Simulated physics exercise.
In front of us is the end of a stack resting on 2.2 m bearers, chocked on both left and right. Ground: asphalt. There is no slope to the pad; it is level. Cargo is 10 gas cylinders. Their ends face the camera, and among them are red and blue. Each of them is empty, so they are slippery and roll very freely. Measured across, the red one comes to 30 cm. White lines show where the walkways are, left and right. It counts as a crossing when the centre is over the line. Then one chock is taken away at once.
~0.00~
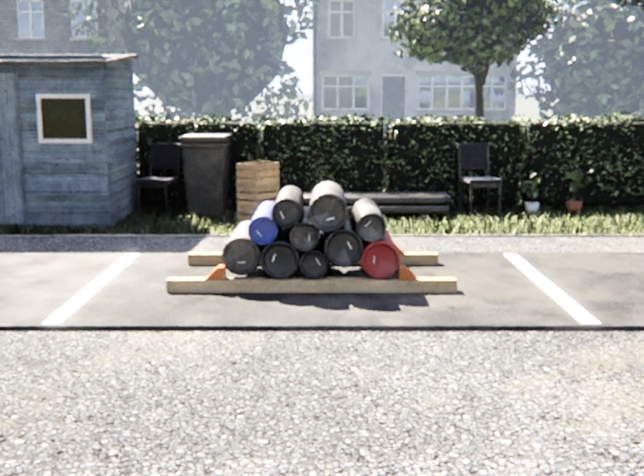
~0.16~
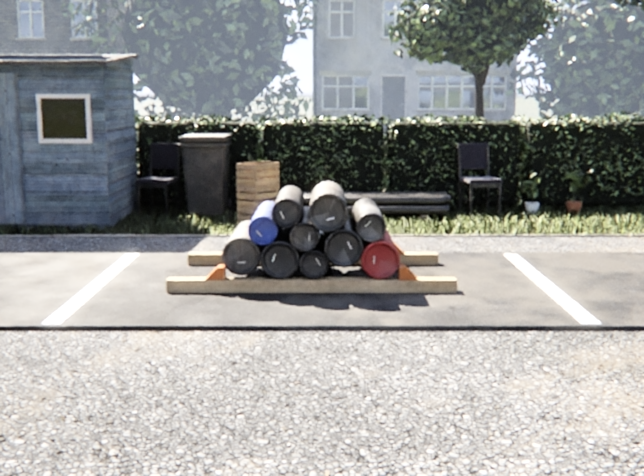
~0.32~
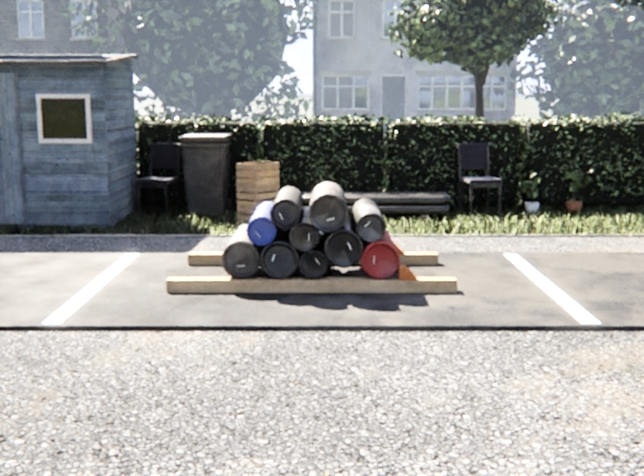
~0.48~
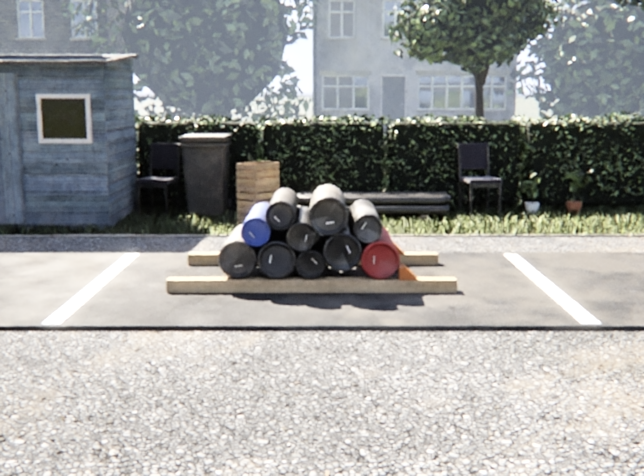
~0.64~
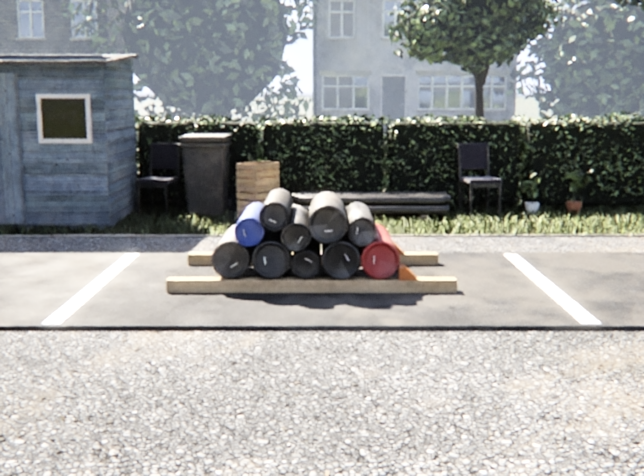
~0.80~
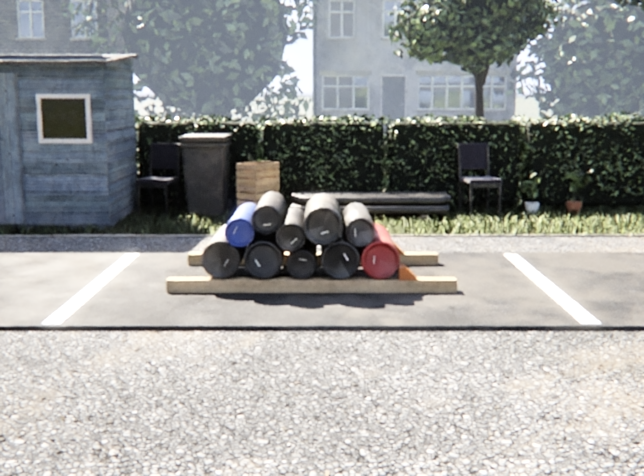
Dark cylinders and a blue one, stacked with a red one on two pale beams between white lines, sit still at first, with orange chocks at both sides. The left chock disappears, then the pile spreads a short way left and its top sinks, while the red cylinder stays by the right chock.
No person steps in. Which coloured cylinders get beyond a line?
The red one halts inside the lines while the blue one passes over a line.
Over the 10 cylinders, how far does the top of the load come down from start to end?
20 cm.
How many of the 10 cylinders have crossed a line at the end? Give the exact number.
3 in all.
Then, 1.8 s in, red is on the bearers, 60 cm from the bearers' right end; blue is on the bearers, 20 cm from the bearers' left end, rolling left; 0 over a line so far.
Then, 3.2 s in, blue is off the bearers, 60 cm short of the left line, rolling left; still the same for red; 2 over a line so far.
Then, 4.8 s in, blue is past the left line; still the same for red; 3 over a line so far.
In the end (7.7 s), red is on the bearers, 60 cm from the bearers' right end; blue is past the left line; 3 over a line so far.
